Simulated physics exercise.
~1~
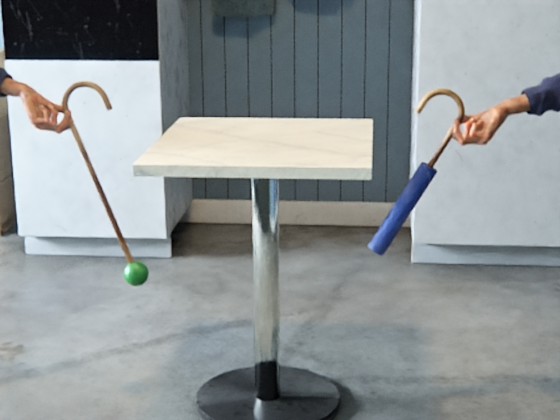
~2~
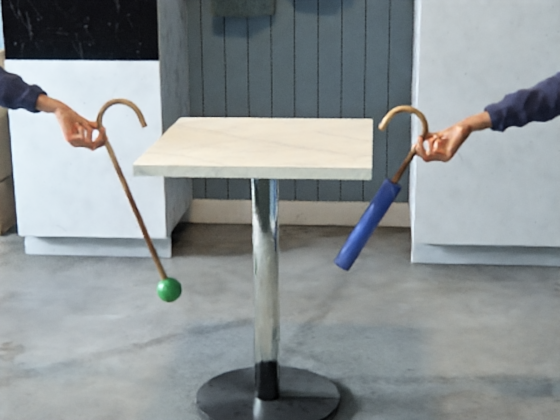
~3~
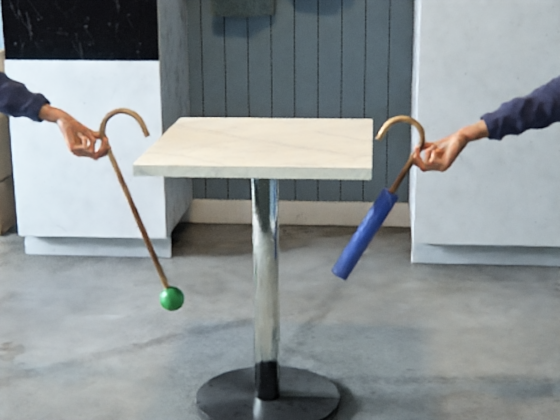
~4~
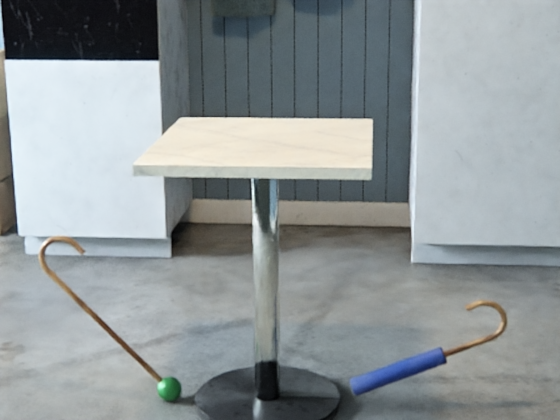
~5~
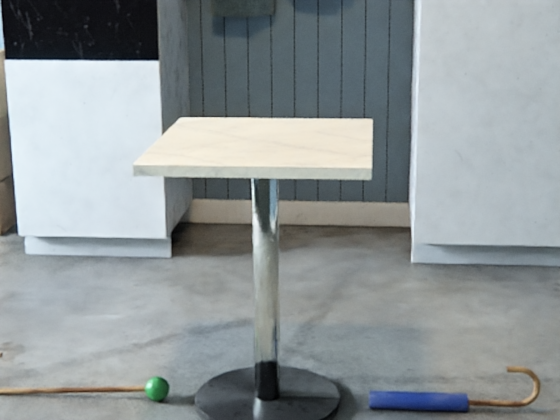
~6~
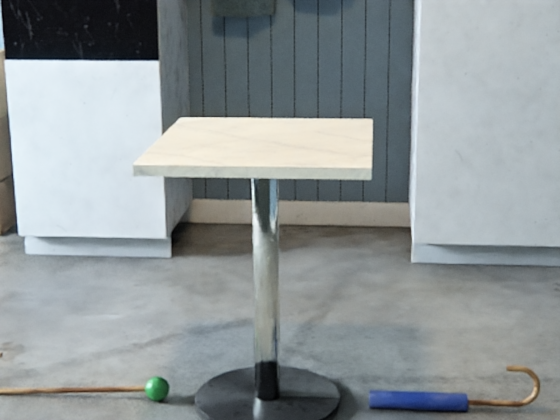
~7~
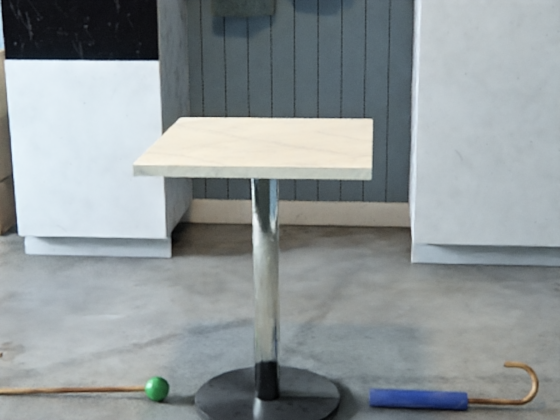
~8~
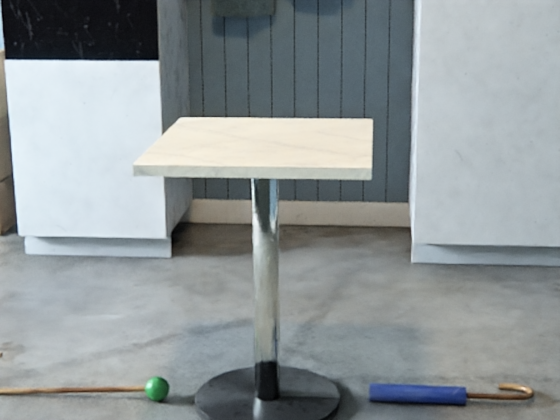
We see two hands, one on each side of a small pedestal table, move a hooked stick with a green ball end and a hooked blue umbrella inward toward the tabletop; once released, both drop and end up lying on the floor.
